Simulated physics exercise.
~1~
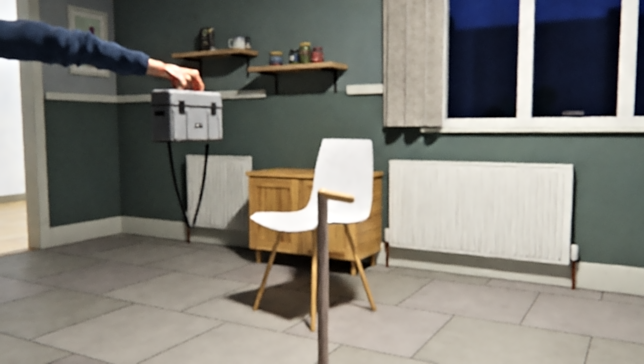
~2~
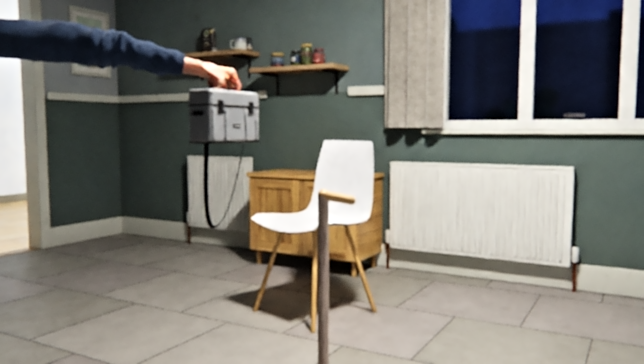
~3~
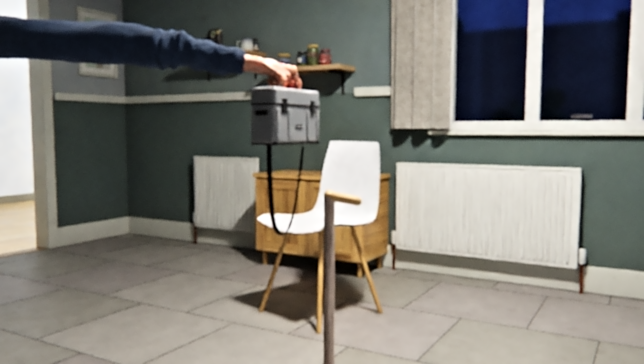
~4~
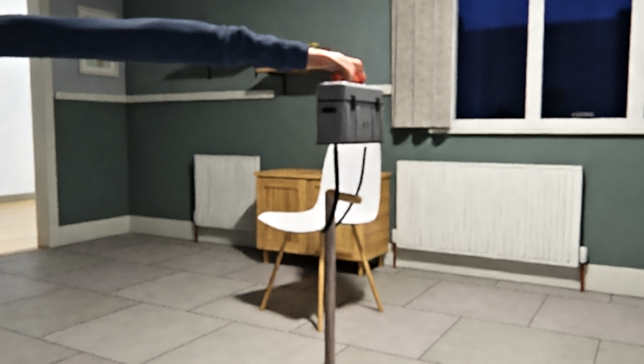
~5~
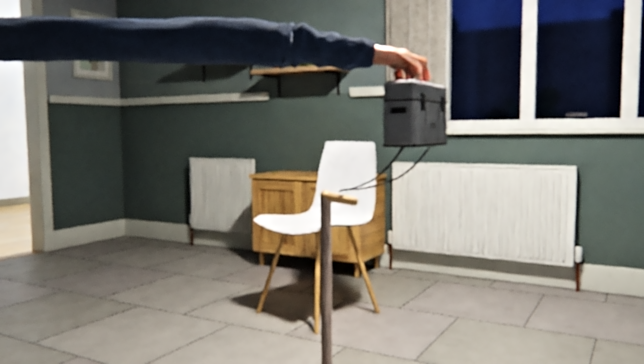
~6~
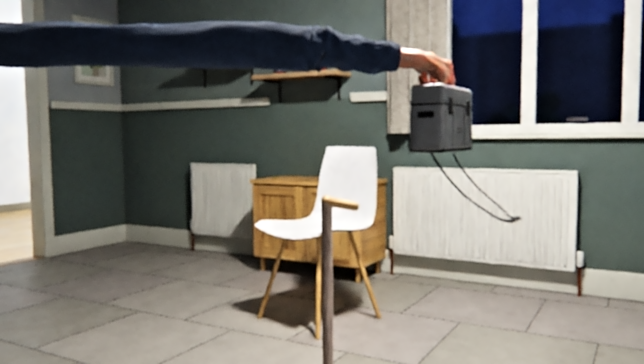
A hand carrying a grey case rightward past an upright post, its dangling loop trailing over the top and swinging clear.
